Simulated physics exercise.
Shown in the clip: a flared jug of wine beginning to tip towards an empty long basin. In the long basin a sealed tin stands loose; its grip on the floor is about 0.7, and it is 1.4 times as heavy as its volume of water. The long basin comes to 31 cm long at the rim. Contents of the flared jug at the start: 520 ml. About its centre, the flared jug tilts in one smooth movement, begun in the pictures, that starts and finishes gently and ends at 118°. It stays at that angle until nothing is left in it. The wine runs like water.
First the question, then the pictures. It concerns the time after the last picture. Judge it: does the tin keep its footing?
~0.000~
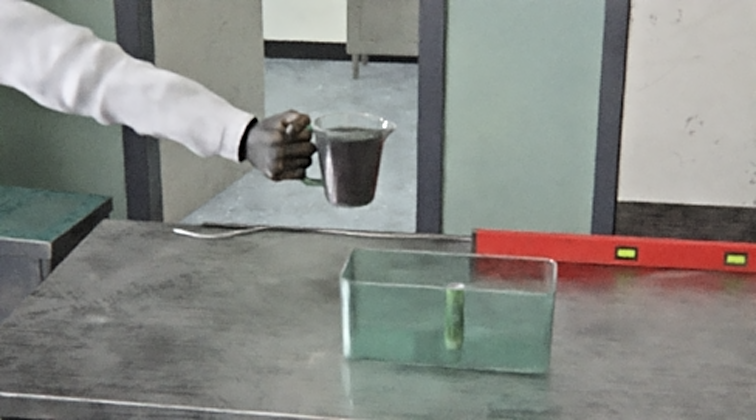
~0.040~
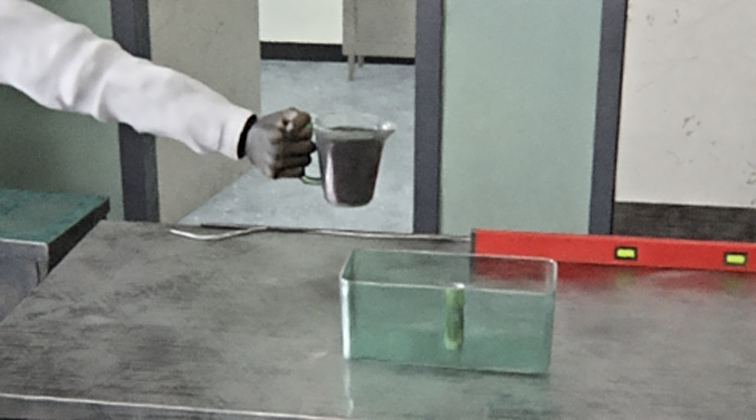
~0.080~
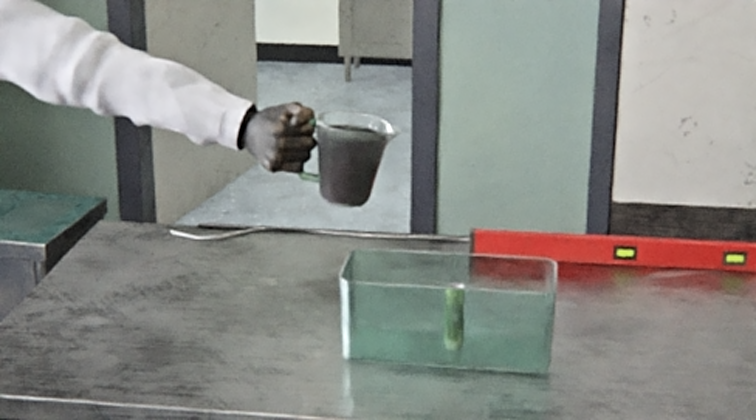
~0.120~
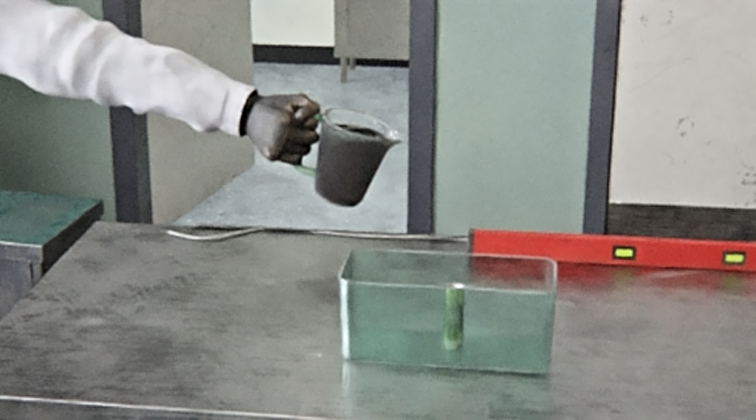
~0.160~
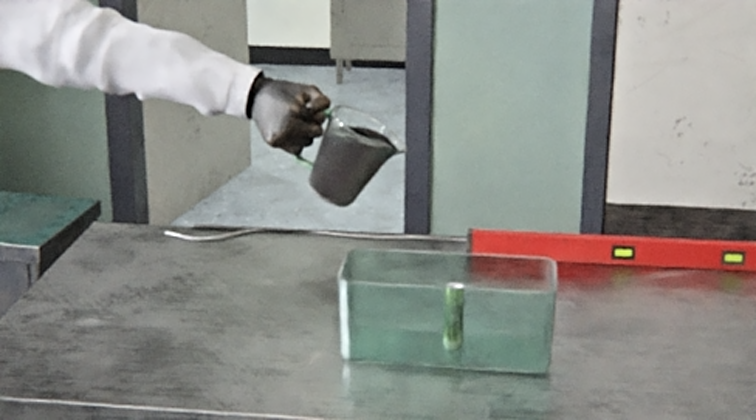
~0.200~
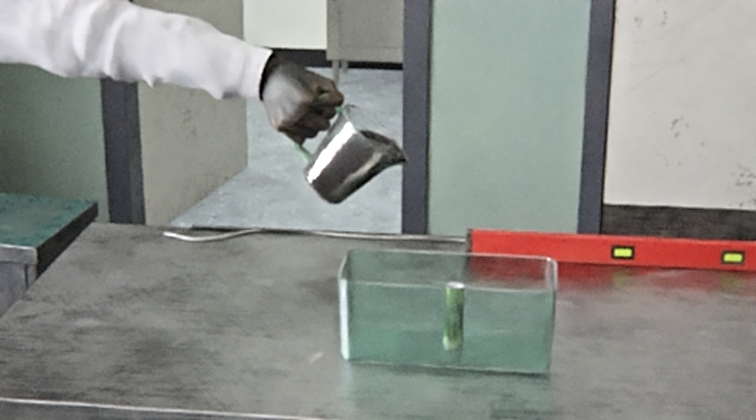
No, it's down.
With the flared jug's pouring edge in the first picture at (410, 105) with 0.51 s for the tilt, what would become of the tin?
Then it tips over.
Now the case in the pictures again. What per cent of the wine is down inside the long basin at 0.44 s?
Roughly 34 per cent.
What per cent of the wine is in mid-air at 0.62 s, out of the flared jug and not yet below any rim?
Roughly 10 per cent.
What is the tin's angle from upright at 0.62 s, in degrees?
The tilt comes to near 15°.
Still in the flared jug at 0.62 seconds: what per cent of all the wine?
Around 2 percent of it.
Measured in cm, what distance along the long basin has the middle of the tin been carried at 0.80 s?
8 cm, roughly.
After 0.44 s the tilt is 114° and 34 per cent is still to pour; the tin stands where it began.
After 0.62 s the tilt is 118° and 2 per cent is still to pour; the tin leans 17°.
After 0.80 s the tilt is 118° and 0 per cent is still to pour; the tin lies on its side.
After 1.00 s the tilt is 118° and 0 per cent is still to pour; the tin lies on its side.
In the end the tin lies on its side.
